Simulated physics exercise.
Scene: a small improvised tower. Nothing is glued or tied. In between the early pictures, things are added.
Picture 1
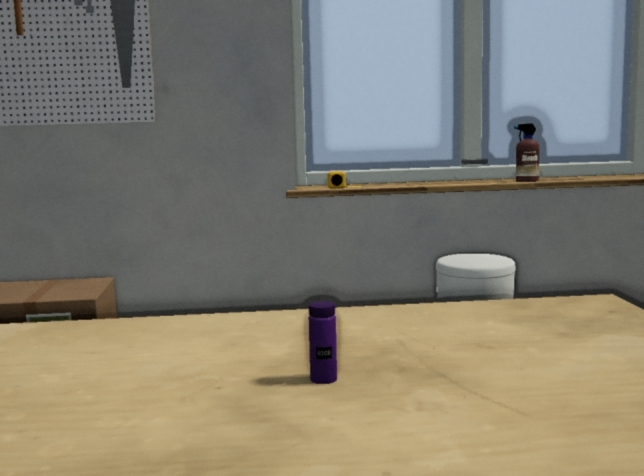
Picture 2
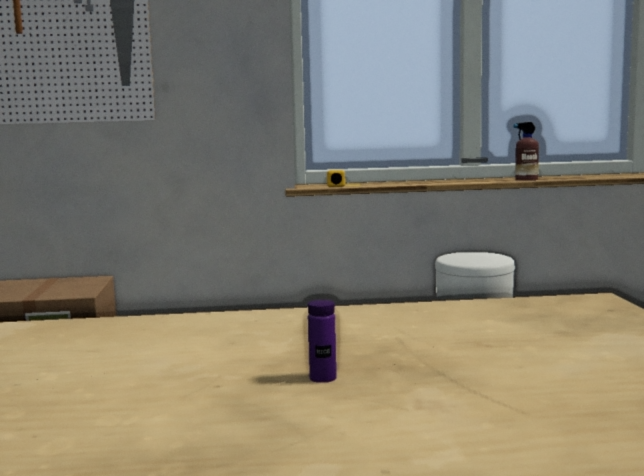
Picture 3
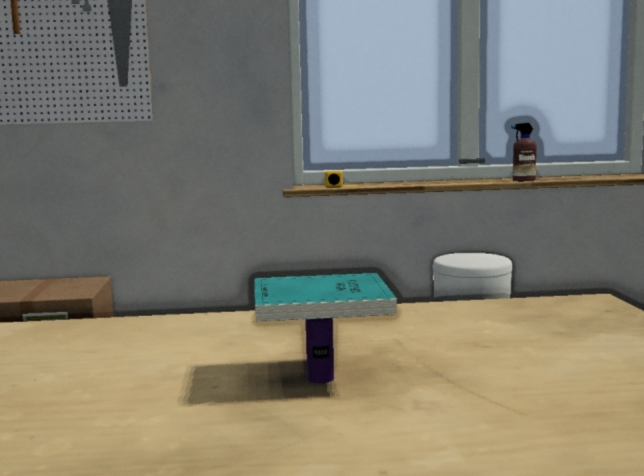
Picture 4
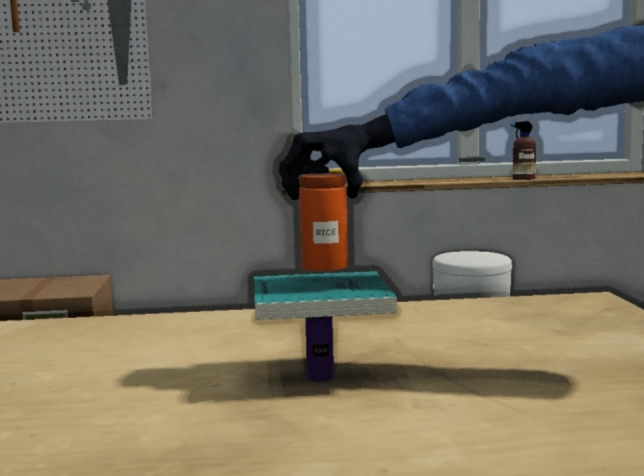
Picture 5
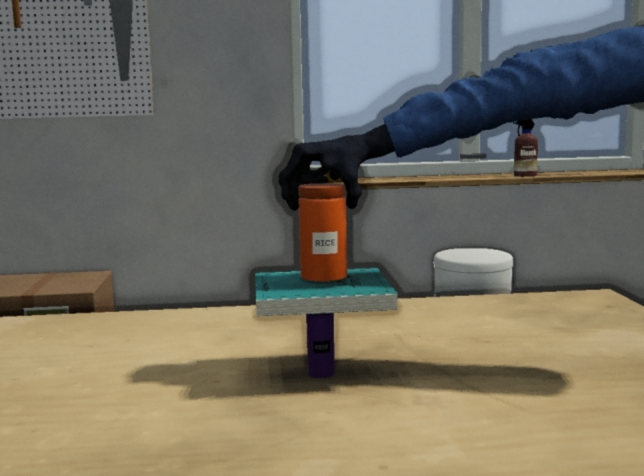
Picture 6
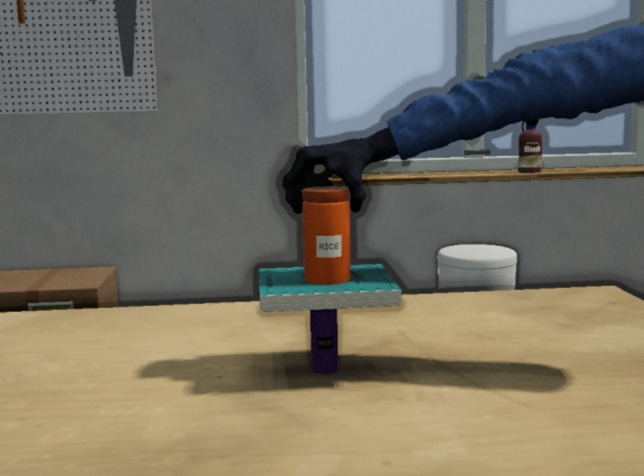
A gloved hand in a blue sleeve reached in from the right and lowered an orange jar onto a teal slab, which had appeared on top of the purple shaker on the wooden table.
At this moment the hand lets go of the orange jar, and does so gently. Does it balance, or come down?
Most likely the stack survives.
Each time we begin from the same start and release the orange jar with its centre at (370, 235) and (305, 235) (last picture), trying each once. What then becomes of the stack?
Topples, then stands firm.
Then, 0.30 s past the last view, nothing moves.
Then, 1.00 s past the last view, orange jar resting near (327, 235).
Finally, all 3 still in place. Final places as the last picture's camera would see them, orange jar near (327, 235). The stack holds.
